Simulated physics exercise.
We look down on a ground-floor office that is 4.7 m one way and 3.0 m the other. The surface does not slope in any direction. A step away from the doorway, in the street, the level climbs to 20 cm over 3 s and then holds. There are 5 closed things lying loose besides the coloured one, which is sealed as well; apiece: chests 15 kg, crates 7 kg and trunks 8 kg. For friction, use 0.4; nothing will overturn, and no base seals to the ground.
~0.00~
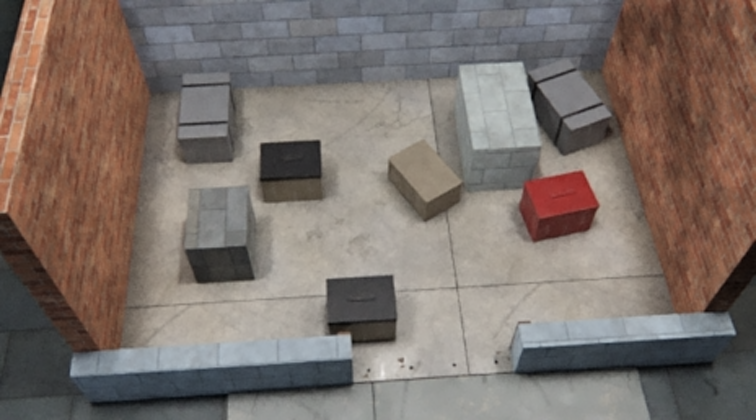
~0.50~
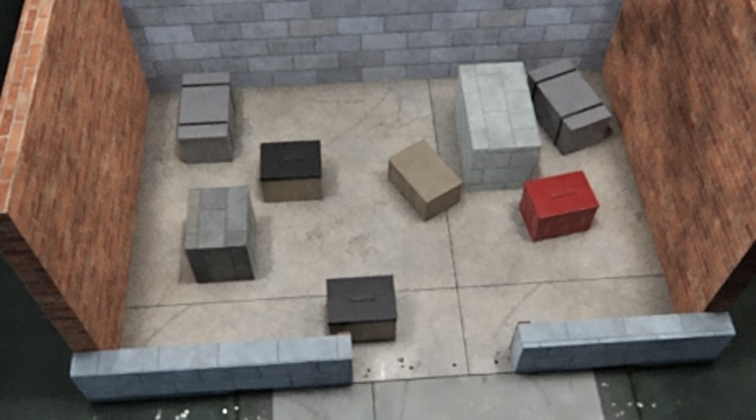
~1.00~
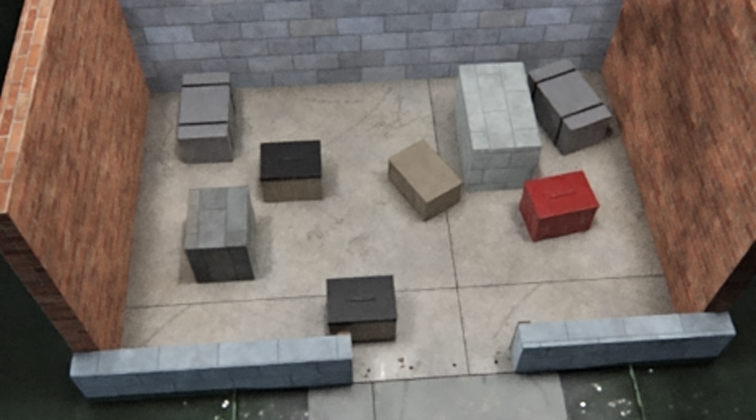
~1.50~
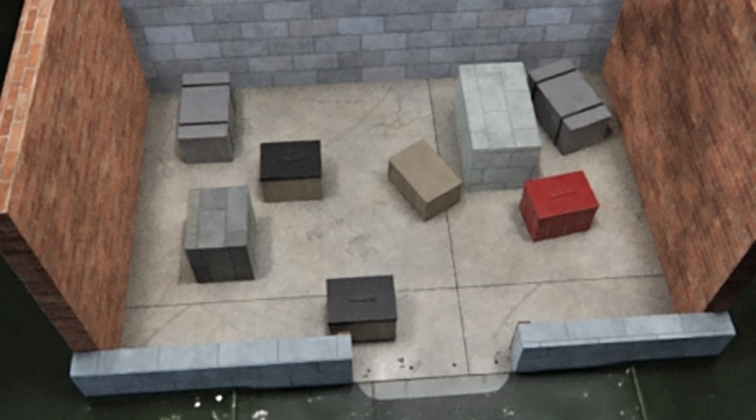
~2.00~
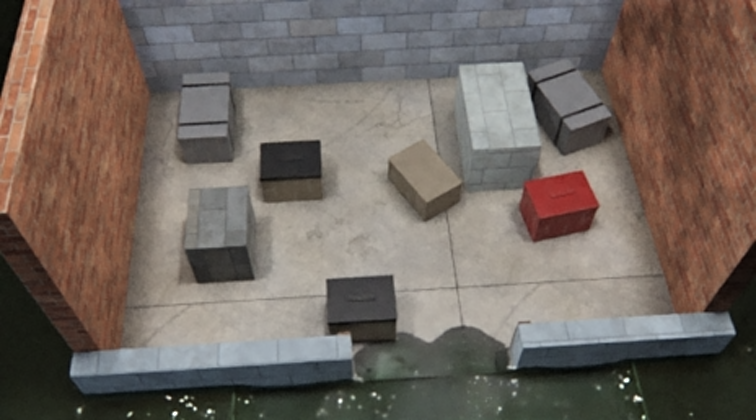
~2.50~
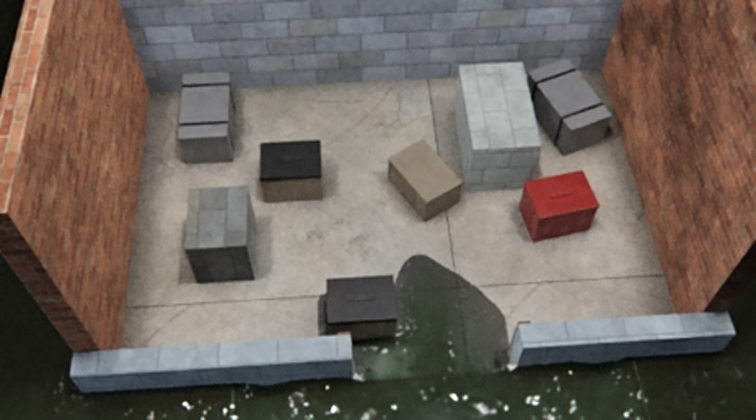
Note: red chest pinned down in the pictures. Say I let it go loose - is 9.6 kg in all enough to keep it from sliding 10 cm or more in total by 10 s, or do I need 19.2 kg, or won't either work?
Neither will work.
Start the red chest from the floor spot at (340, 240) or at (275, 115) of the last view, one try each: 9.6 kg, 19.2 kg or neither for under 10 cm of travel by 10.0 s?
The first try gives failure with both; the second gives failure with both.
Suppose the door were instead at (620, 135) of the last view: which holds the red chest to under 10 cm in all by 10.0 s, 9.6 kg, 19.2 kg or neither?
So neither mass does it.
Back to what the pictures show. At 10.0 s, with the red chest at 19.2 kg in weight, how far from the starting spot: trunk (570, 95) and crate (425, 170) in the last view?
120 cm and 140 cm respectively.
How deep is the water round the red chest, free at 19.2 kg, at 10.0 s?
Close to 9 cm deep.
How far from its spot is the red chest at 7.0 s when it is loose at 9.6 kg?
Shift: Roughly 80 cm.
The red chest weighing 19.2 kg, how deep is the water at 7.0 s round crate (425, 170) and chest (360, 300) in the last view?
About 8 and 5 cm.
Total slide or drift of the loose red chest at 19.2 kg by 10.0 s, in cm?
About 80 cm.
After 3.5 s the red chest would be 0 cm from its start with 9.6 kg and 0 cm from its start with 19.2 kg; 1 cm of water round it then.
After 4.5 s the red chest would be 26 cm from its start with 9.6 kg and 4 cm from its start with 19.2 kg; 6 cm of water round it then.
After 7.0 s the red chest would be 81 cm from its start with 9.6 kg and 24 cm from its start with 19.2 kg; 5 cm of water round it then.
After 10.0 s the red chest would be 93 cm from its start with 9.6 kg and 79 cm from its start with 19.2 kg; 9 cm of water round it then.
